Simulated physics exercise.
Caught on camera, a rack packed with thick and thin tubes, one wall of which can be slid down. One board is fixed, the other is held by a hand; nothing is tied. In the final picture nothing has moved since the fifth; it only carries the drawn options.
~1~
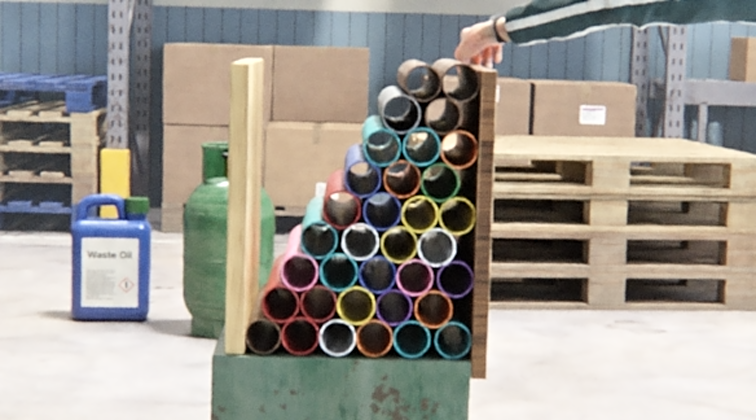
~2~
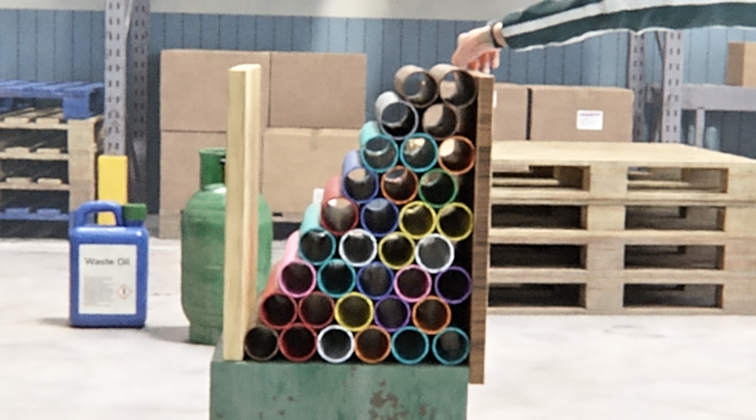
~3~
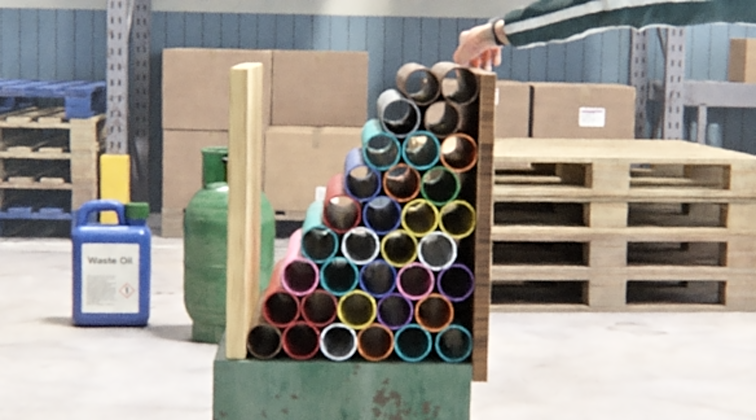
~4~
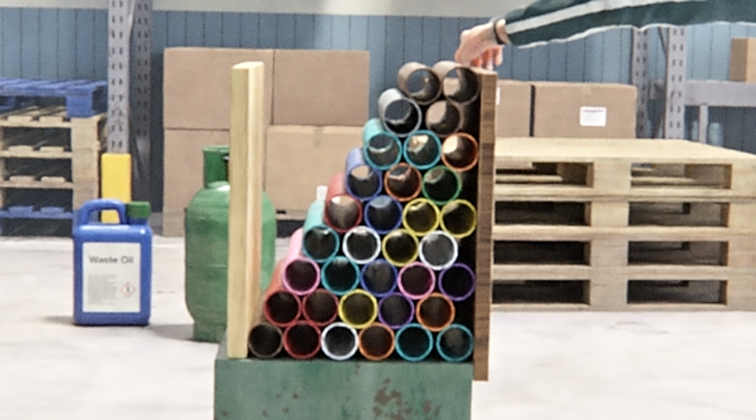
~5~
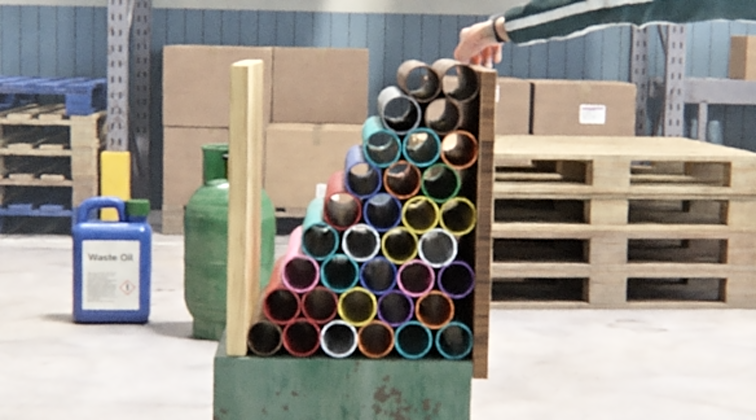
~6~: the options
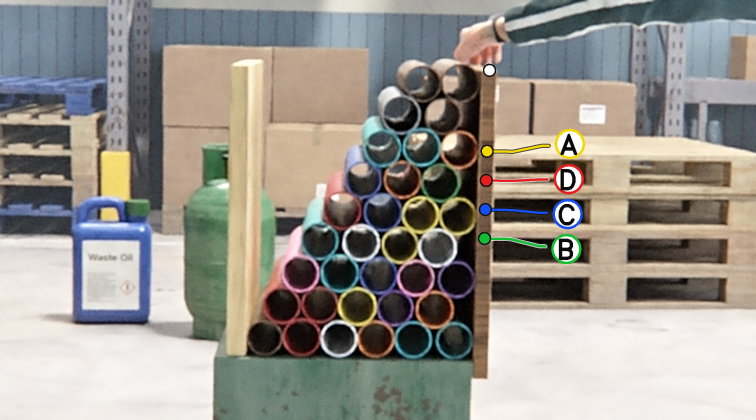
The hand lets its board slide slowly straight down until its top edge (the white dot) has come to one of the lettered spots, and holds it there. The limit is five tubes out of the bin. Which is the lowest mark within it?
Down to B.
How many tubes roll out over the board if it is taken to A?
It comes to one.
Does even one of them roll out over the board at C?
At C: Yes.
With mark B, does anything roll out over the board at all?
Yes, at B.
On the copy, A at (487, 151); B at (485, 239); C at (486, 210); D at (487, 181); the white dot at (490, 70).
On B. First, top of the board (479, 141).
Then, top of the board (476, 222).
Finally, top of the board (476, 238), four out over the board.
By contrast, A one out over the board; C four out over the board; D one out over the board.
